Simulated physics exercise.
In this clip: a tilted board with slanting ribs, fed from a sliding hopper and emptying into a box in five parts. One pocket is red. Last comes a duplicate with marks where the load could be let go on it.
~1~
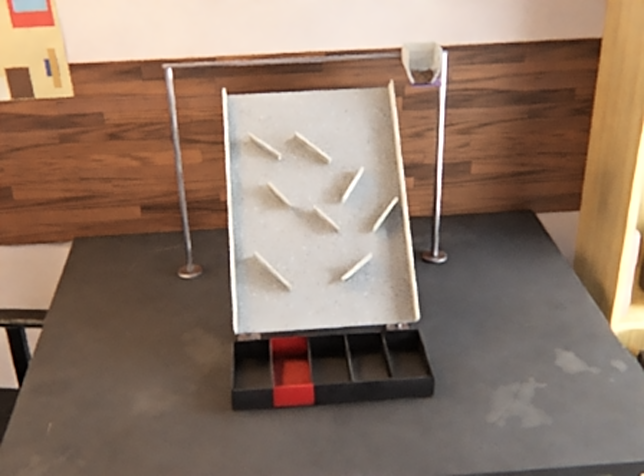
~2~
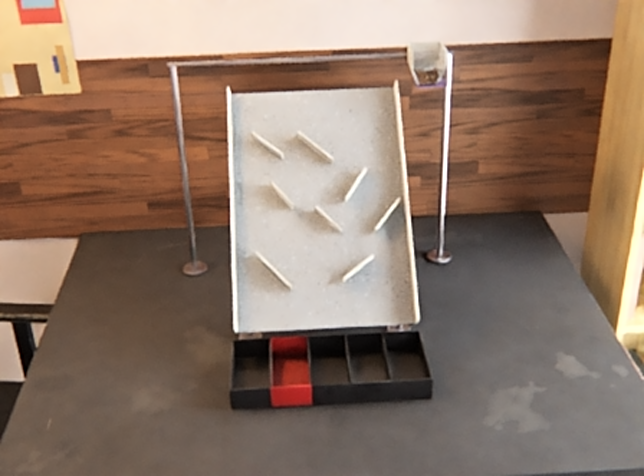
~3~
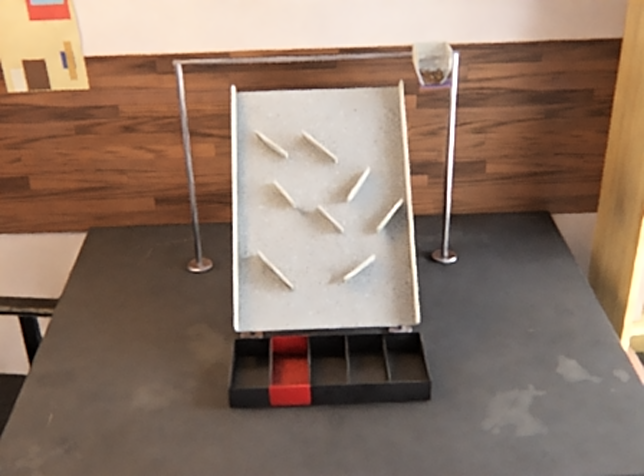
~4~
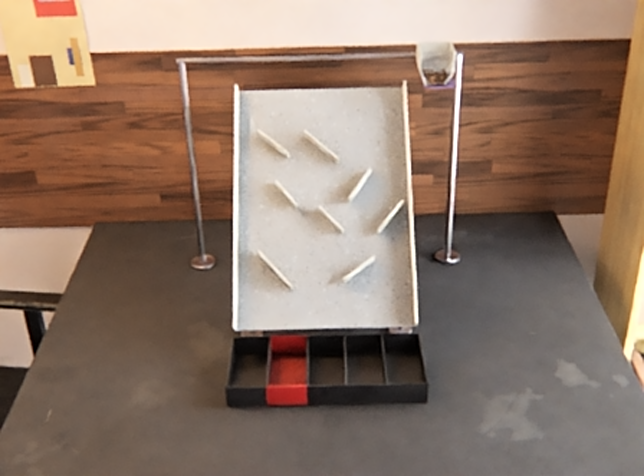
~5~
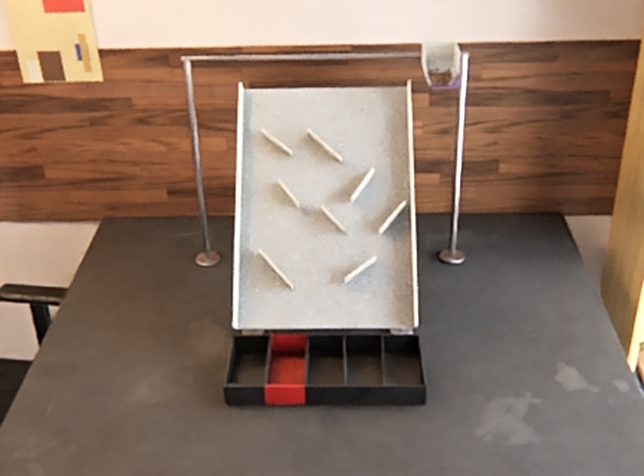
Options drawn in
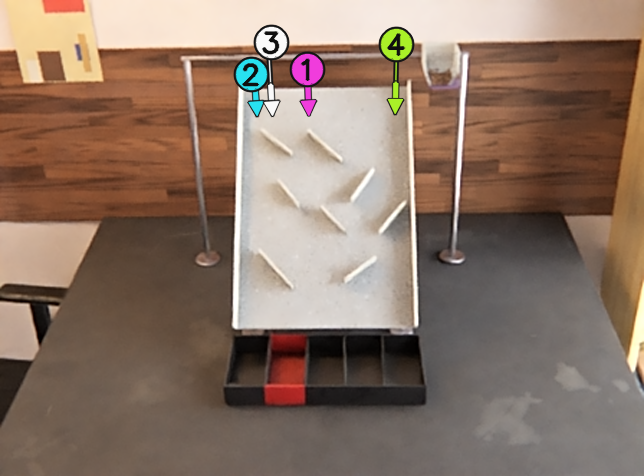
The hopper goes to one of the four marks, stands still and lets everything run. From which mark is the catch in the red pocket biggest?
Mark 4 does it best.
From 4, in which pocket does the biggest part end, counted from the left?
The second.
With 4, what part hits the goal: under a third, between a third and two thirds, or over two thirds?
Between a third and two thirds.
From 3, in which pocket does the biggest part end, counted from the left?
The third.
On the marked copy, mark 1 meets the board at (308, 110); mark 2 meets the board at (256, 110); mark 3 meets the board at (272, 110); mark 4 meets the board at (395, 108).
With 1, a small part in the red pocket, most in other pockets.
With 2, a small part in the red pocket, most in other pockets, a small part outside the box.
With 3, a small part in the red pocket, most in other pockets, a small part outside the box.
With 4, about half in the red pocket, about half in other pockets, a stray few outside the box.
